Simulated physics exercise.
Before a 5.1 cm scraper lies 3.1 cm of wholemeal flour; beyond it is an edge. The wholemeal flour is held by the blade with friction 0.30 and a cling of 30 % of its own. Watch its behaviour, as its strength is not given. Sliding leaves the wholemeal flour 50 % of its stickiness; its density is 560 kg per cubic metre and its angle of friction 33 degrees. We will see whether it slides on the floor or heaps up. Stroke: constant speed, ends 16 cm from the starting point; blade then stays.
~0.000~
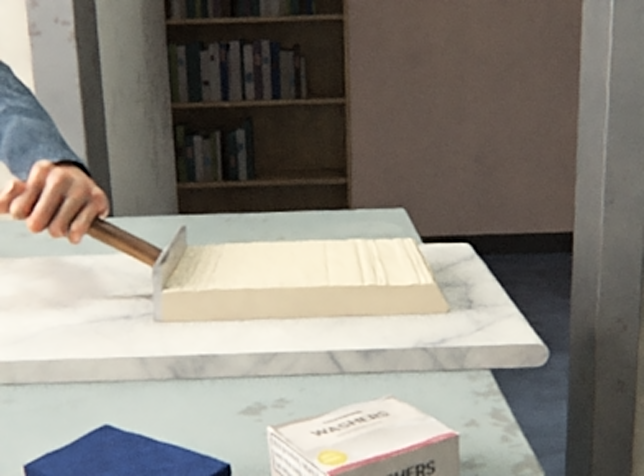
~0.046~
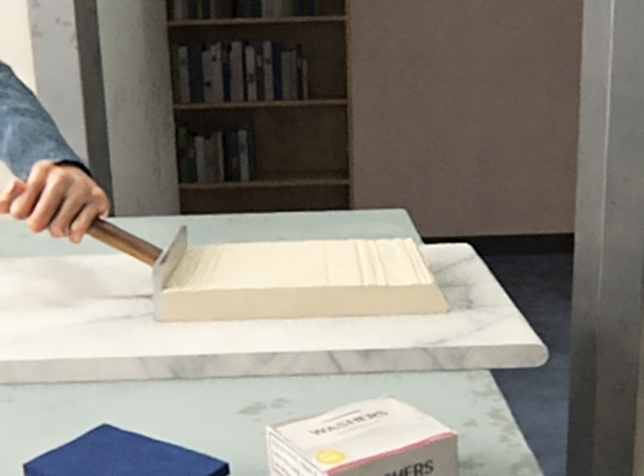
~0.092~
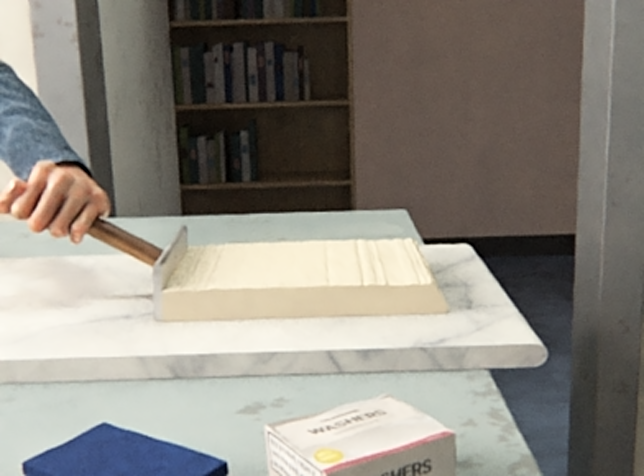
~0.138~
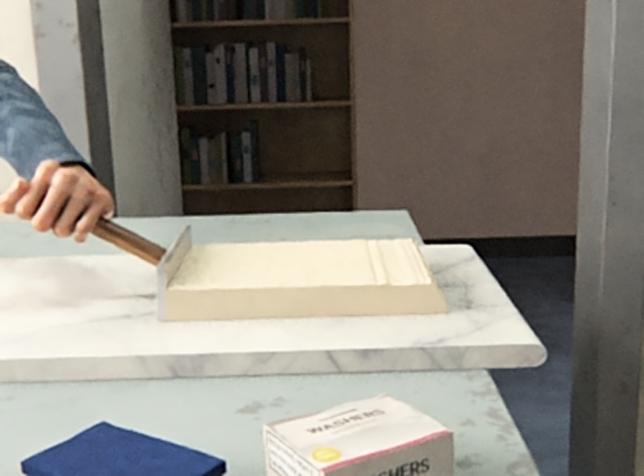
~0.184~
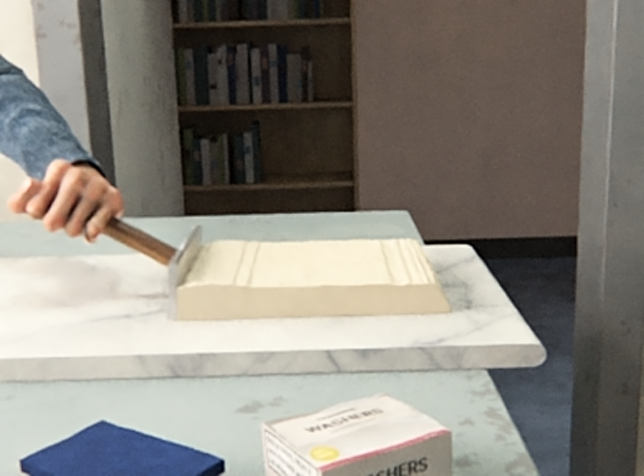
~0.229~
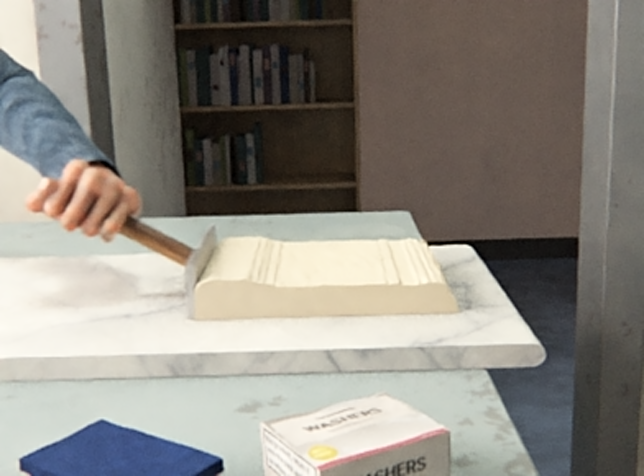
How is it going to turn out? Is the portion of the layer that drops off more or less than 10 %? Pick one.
I would pick more.
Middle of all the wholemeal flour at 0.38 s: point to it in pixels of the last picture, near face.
Near face, approx. (376, 298).
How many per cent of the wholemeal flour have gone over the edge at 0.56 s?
Reading: Around 2 %.
After 0.38 s, 0 % has gone over the edge.
After 0.56 s, 2 % has gone over the edge.
After 0.74 s, 25 % has gone over the edge.
After 0.92 s, 26 % has gone over the edge.
After 1.19 s, at the end, 26 % has gone over the edge.
